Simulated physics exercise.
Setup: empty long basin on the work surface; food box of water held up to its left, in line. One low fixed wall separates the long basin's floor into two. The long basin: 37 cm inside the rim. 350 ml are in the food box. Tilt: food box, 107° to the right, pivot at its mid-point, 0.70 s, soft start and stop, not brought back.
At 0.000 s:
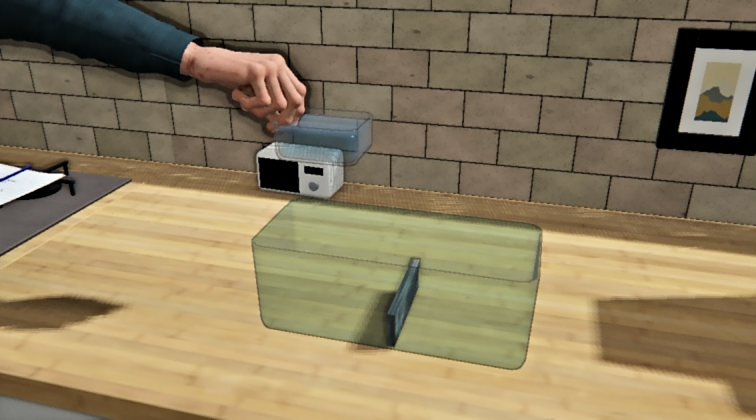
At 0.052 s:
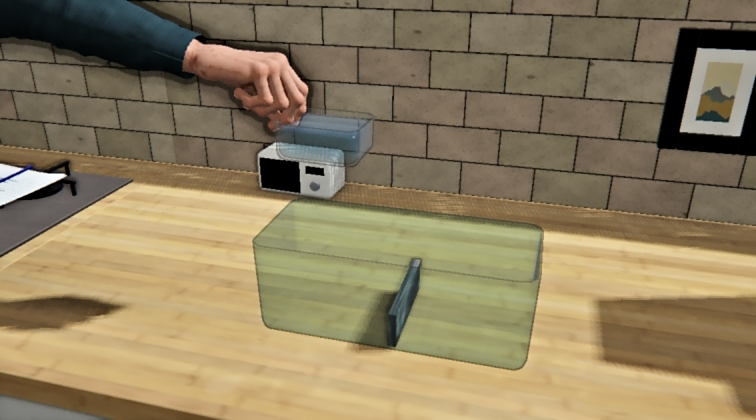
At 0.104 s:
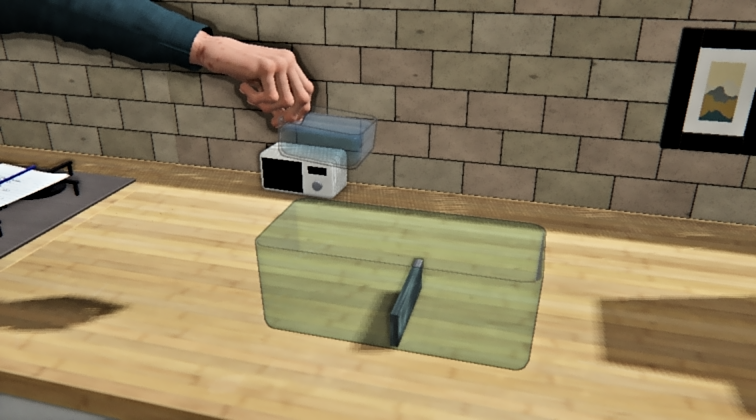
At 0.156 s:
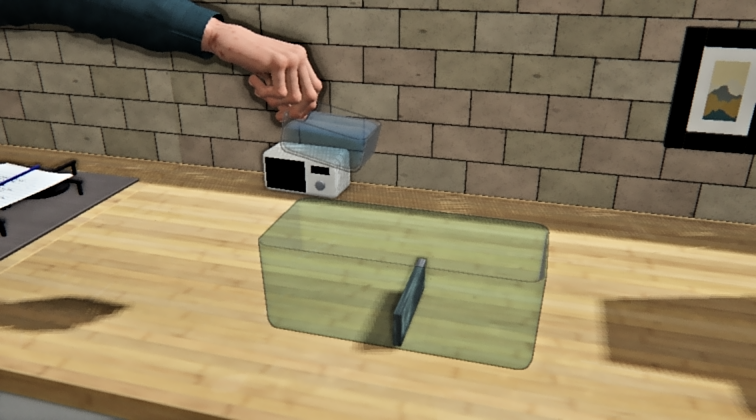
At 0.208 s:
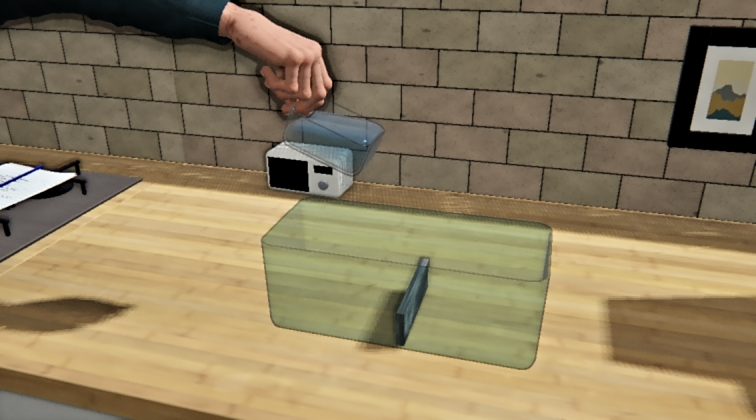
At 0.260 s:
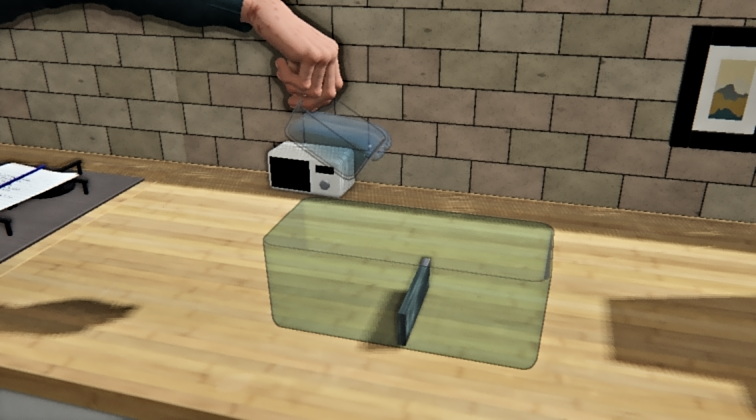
A hand tilting a small clear box of water rightward, slowly then further, behind a long empty basin on a wooden worktop.
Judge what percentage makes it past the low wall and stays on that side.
Some 61 per cent makes it over and stays.
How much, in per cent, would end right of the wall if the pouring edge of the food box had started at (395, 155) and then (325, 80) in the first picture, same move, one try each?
About 80 %, then about 5 %.
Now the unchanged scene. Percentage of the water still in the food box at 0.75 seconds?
Close to 2 in a hundred.
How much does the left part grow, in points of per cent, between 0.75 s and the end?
5 %.
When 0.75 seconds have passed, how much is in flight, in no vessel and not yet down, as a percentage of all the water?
Near 4 percent.
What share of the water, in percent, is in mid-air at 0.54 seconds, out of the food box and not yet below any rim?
Near 36 in a hundred.
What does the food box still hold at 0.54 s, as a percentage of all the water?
Some 10 per cent.
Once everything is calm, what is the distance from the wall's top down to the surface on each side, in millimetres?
It's around 46 mm on the left side and around 44 mm on the right side.
By 0.54 s the tilt is 94° and 11 per cent is still to pour, 13 is left of the wall and 40 right of it.
By 0.75 s the tilt is 107° and 2 per cent is still to pour, 34 is left of the wall and 60 right of it.
By 0.96 s the tilt is 107° and 0 per cent is still to pour, 39 is left of the wall and 61 right of it.
By 1.20 s the tilt is 107° and 0 per cent is still to pour, 39 is left of the wall and 61 right of it.
At rest 39 per cent lies left of the wall, 61 right of it and 1 outside.
